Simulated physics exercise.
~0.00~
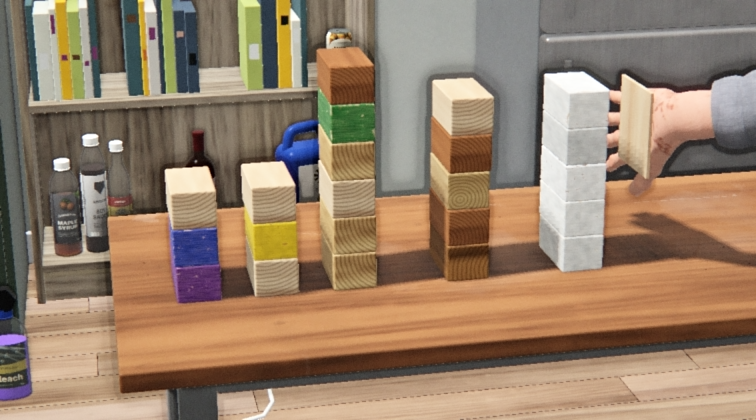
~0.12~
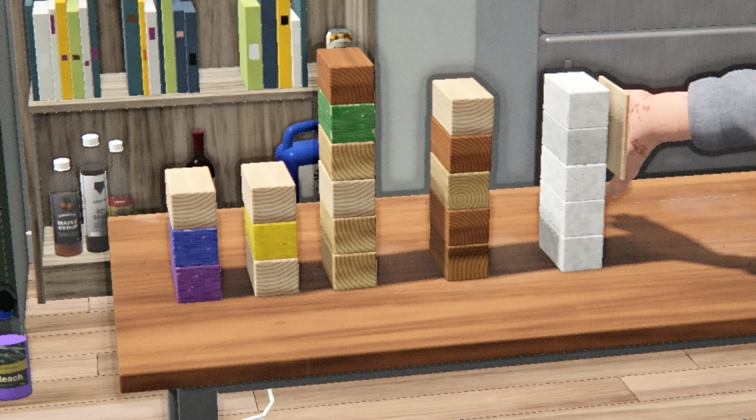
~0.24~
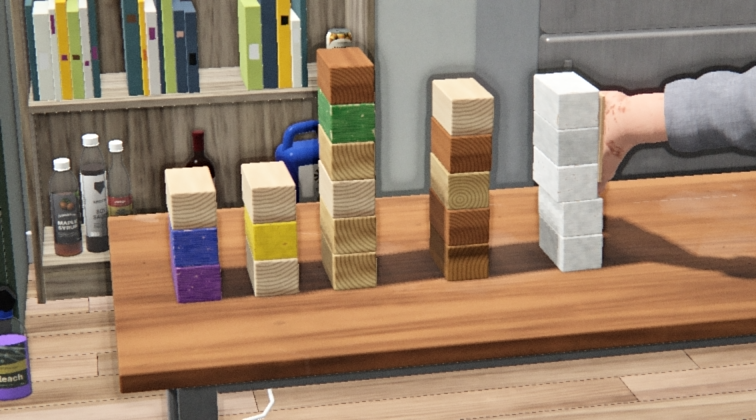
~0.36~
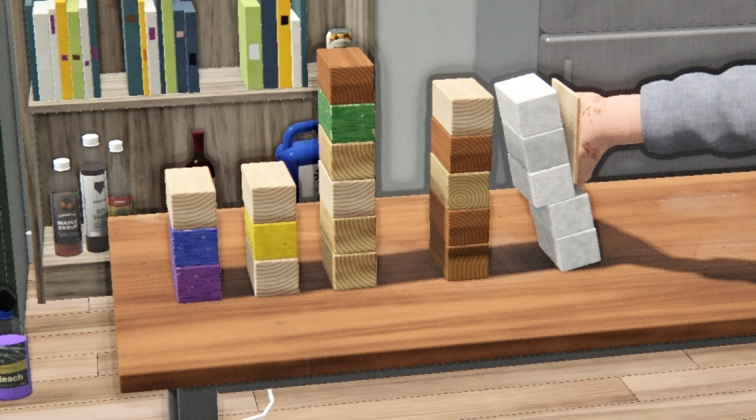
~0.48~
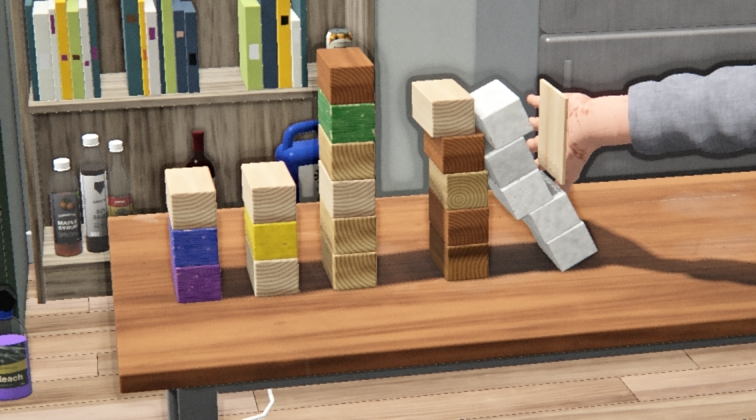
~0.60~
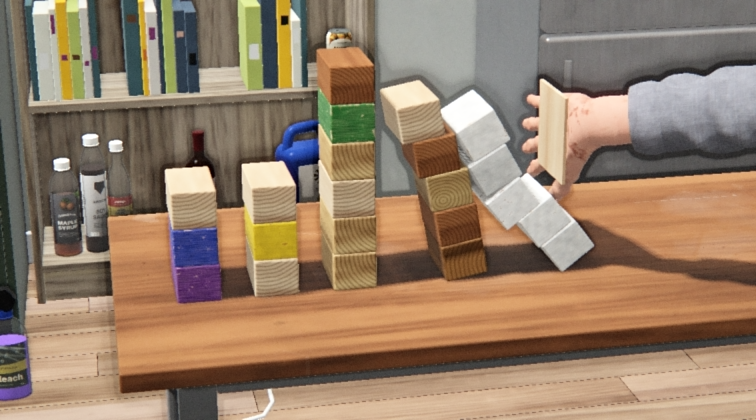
A hand with a board pushes the pale pile leftward, and it leans into the next pile.
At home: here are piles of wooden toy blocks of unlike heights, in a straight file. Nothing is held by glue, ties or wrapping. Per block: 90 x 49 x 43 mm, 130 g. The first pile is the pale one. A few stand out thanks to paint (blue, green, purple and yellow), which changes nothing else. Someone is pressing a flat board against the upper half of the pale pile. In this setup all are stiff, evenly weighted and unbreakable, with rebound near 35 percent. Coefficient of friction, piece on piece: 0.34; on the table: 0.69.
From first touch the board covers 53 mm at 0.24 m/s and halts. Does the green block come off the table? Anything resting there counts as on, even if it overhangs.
Yes.
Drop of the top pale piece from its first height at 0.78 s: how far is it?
About 6 cm.
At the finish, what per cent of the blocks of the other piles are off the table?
Somewhere near 30 in a hundred.
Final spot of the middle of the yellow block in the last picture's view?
Near (194, 267).
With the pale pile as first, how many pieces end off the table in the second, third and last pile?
As for pieces, it's second 0, third 2 and last 2.
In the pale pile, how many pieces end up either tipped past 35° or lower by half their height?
5.
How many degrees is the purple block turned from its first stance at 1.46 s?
Some 70°.
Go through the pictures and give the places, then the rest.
In the first frame (pixels give the middle of a visible side), board (651, 125) 48 mm short; green block (353, 124); blue block (196, 249); purple block (199, 285); none of the others has stirred.
In the second frame, board (626, 126) 19 mm short; green block (353, 124).
In the third frame, board (603, 128) 10 mm in; green block (353, 124).
In the fourth frame, board (578, 129) 38 mm in, top of the pale pile leaning 12°; green block (353, 124); none of the others has stirred.
In the fifth frame, board (565, 130) 53 mm in, stopped, top of the pale pile leaning 26°; green block (353, 124); movement in 2 of them.
In the sixth frame, board (565, 130) 53 mm in, stopped, top of the pale pile leaning 30°; green block (353, 124); yellow block (276, 242); purple block (199, 285); steepest lean 10°, the block at (438, 157); movement in 5 of them.
After 0.78 s, 5 of the pale pile down; none of the 17 other blocks off the table, 11 disturbed; green block 4° from how it stood.
After 1.08 s, 5 of the pale pile down; none of the 17 other blocks off the table, 17 disturbed; green block 39° from how it stood, 46 mm lower; yellow block 24° from how it stood.
After 1.46 s, 5 of the pale pile down; 4 of the 17 other blocks off the table; green block 62° from how it stood, 32 cm lower; blue block on its side.
After 1.82 s, 5 of the pale pile down; 5 of the 17 other blocks off the table; green block on its side; yellow block on its side.
In the end (2.0 s), 5 of the pale pile down; 5 of the 17 other blocks off the table; green block on its side; purple block on its side; yellow block on its side. From the last view, middles, purple block near (153, 271).
